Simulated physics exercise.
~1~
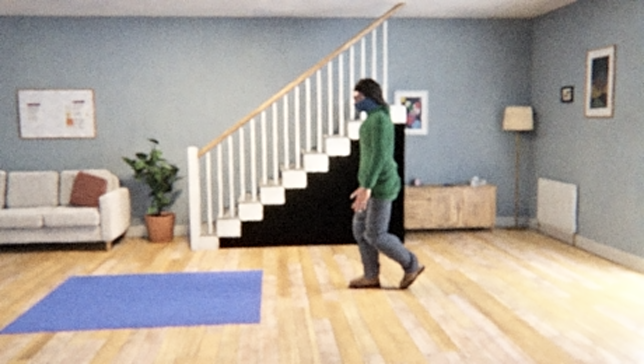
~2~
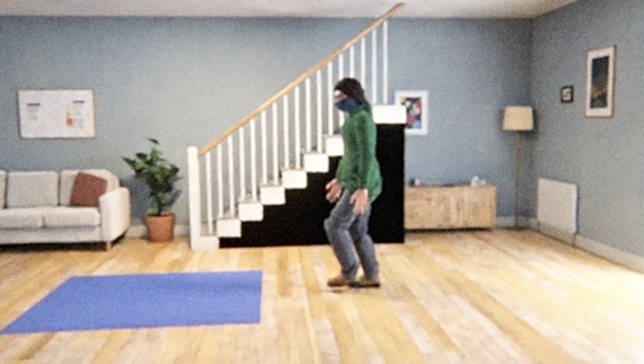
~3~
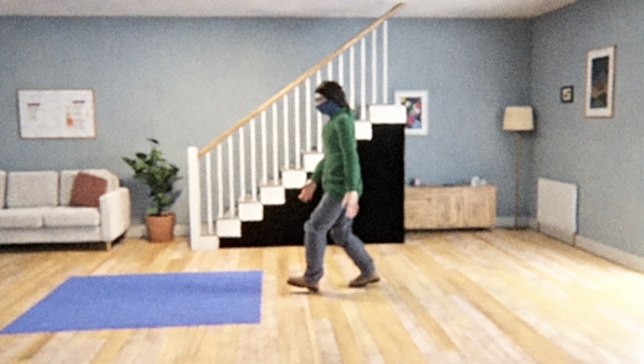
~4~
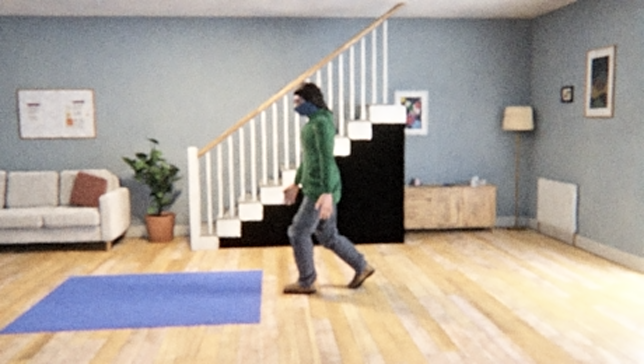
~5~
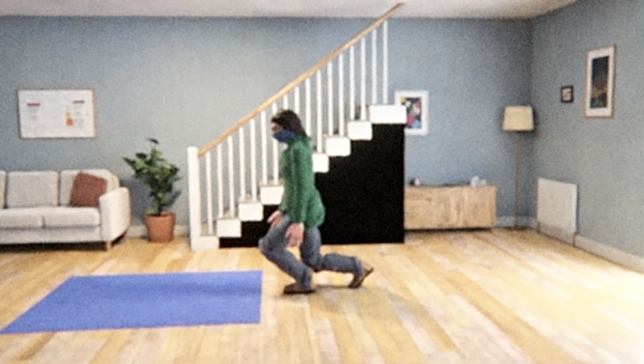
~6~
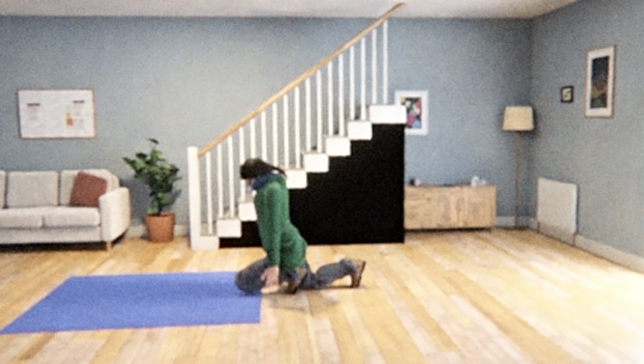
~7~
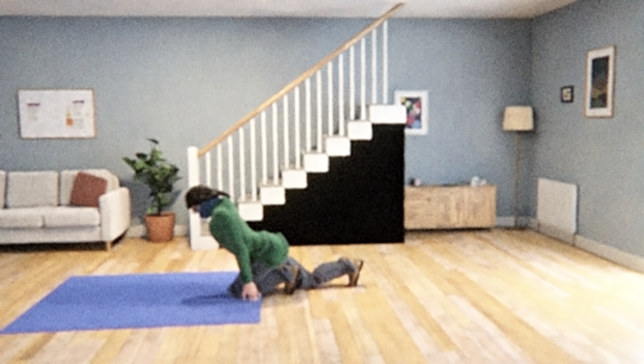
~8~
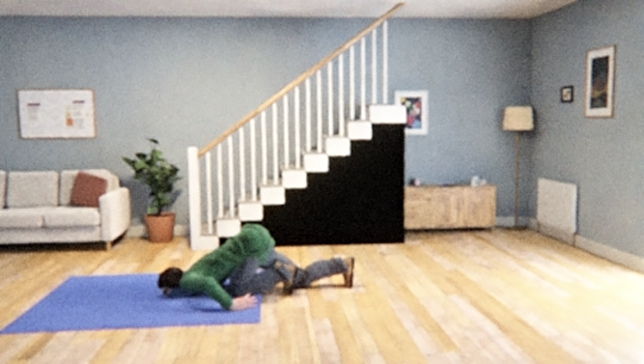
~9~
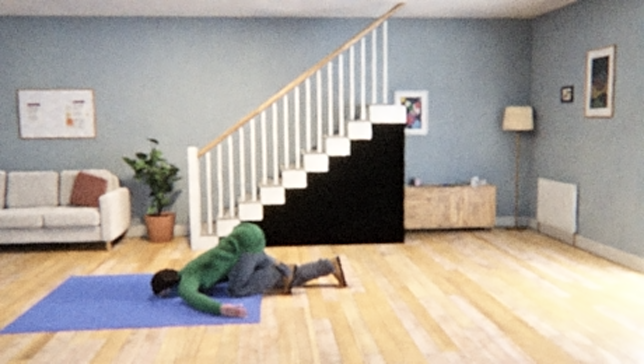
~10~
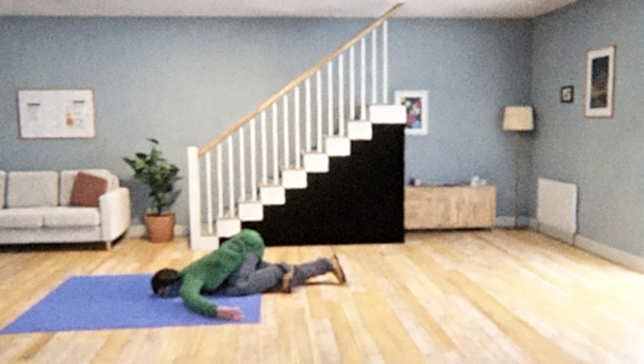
Person in green top walking left across a living room, sinking to the knees and collapsing face down onto a blue mat.
